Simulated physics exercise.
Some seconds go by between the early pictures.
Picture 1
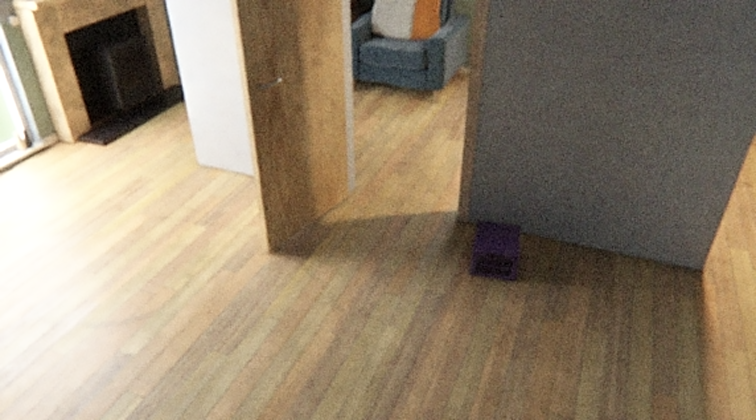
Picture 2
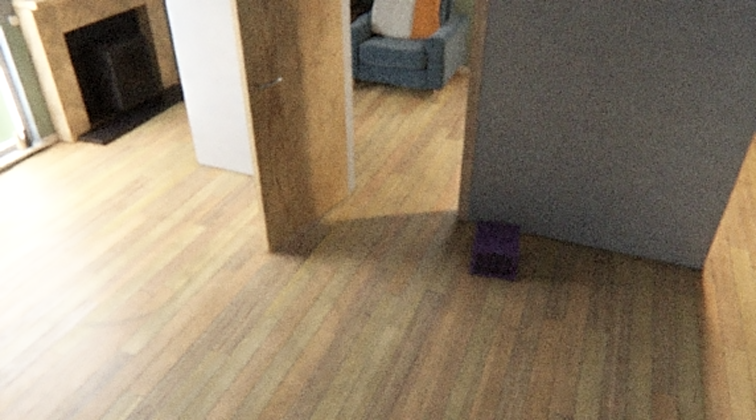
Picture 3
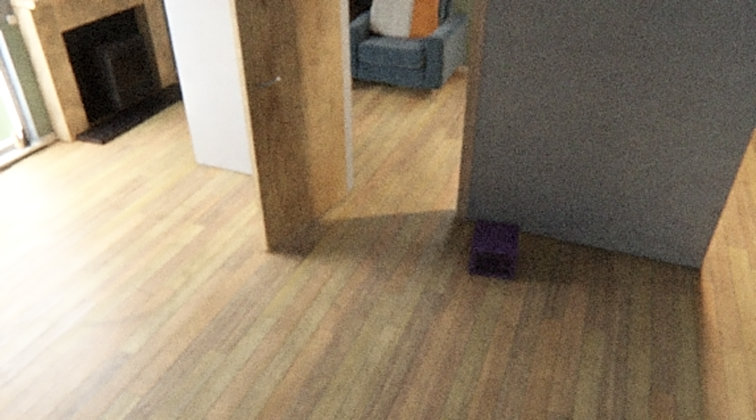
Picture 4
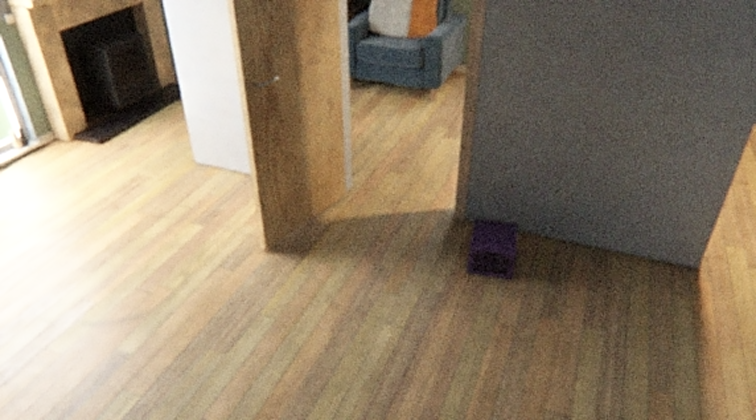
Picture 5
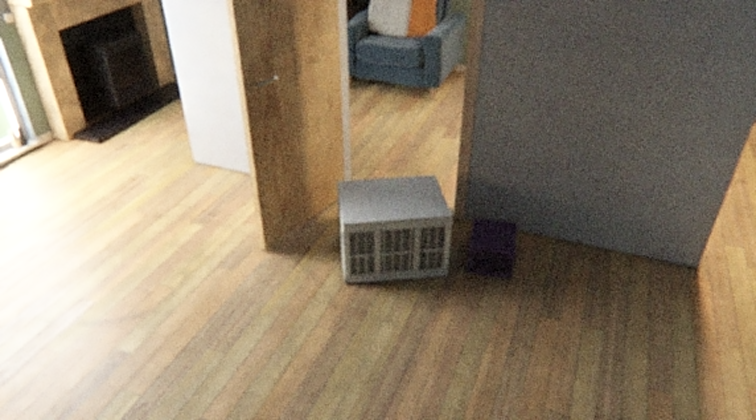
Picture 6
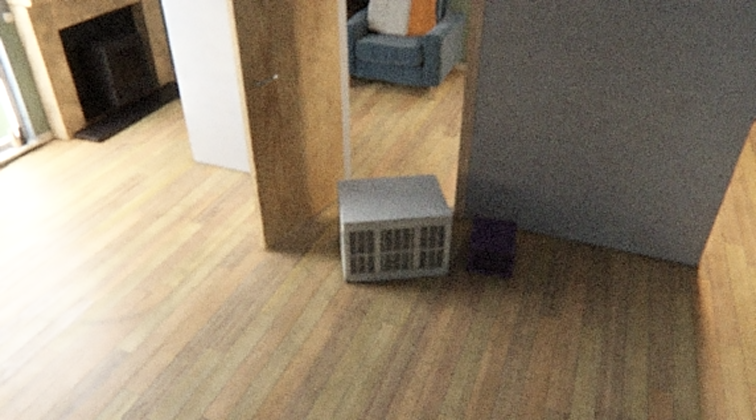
A white box with a grille-like front suddenly appeared at the open doorway, just left of the small purple crate, after a stretch when nothing moved, while the wide-open wooden door stayed still.
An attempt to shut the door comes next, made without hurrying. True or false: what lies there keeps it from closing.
True.
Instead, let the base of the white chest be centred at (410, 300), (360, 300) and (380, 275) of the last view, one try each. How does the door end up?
Try 1: Door ends up flush. Try 2: Door ends up flush. Try 3: Door stays partly open.
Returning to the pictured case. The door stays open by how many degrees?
Angle: About 65°.
Then, 0.70 s after the last picture, open by 88°.
Then, 1.00 s after the last picture, open by 75°.
At rest, open by 66°; both in place. Seen from the same camera at the end, white chest near (397, 227).
